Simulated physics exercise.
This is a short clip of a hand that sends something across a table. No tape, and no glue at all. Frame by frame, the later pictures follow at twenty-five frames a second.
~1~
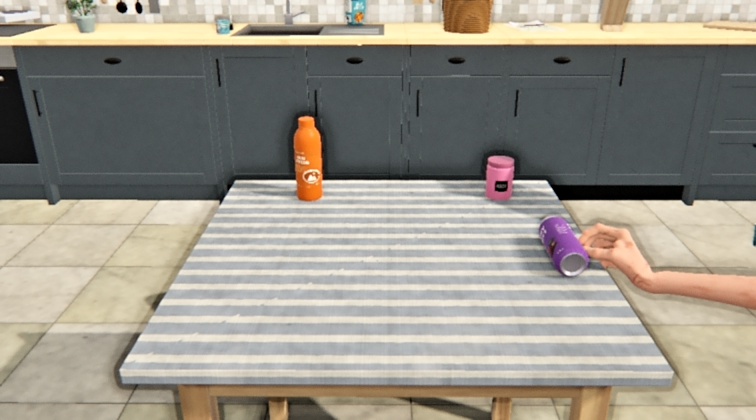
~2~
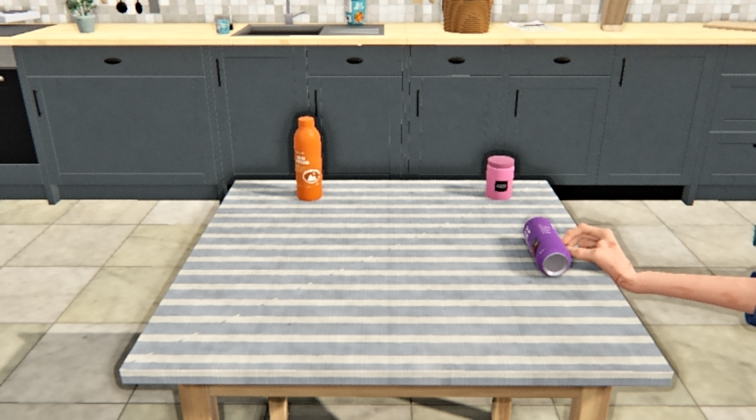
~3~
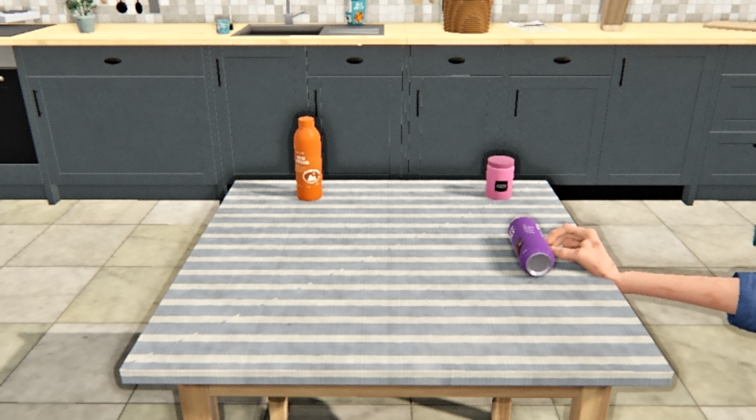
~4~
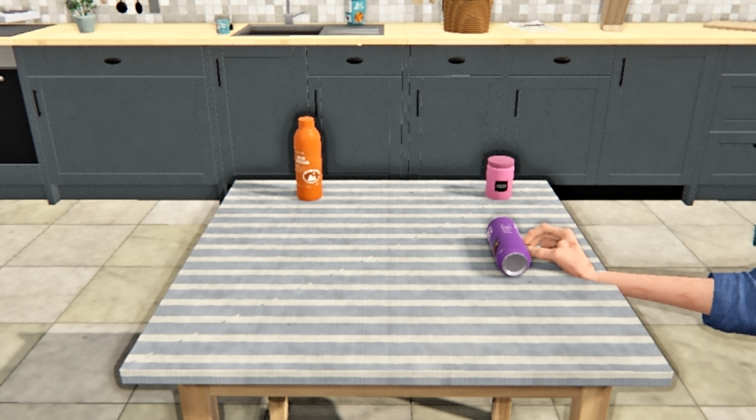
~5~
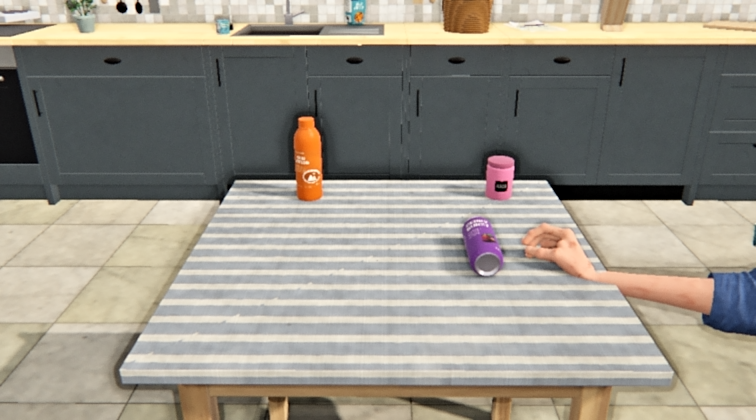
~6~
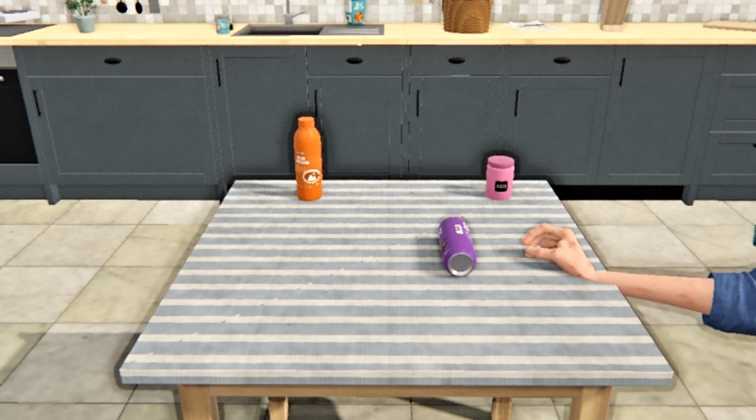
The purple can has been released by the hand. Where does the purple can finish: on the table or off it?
Off it.
Then, 0.20 s later than the last frame, purple can moved well along near (336, 245).
Then, 0.50 s later than the last frame, purple can now off the table.
Then, 0.80 s later than the last frame, things are still on the move.
Then, 1.10 s later than the last frame, as before.
When it is over, off the table, purple can.
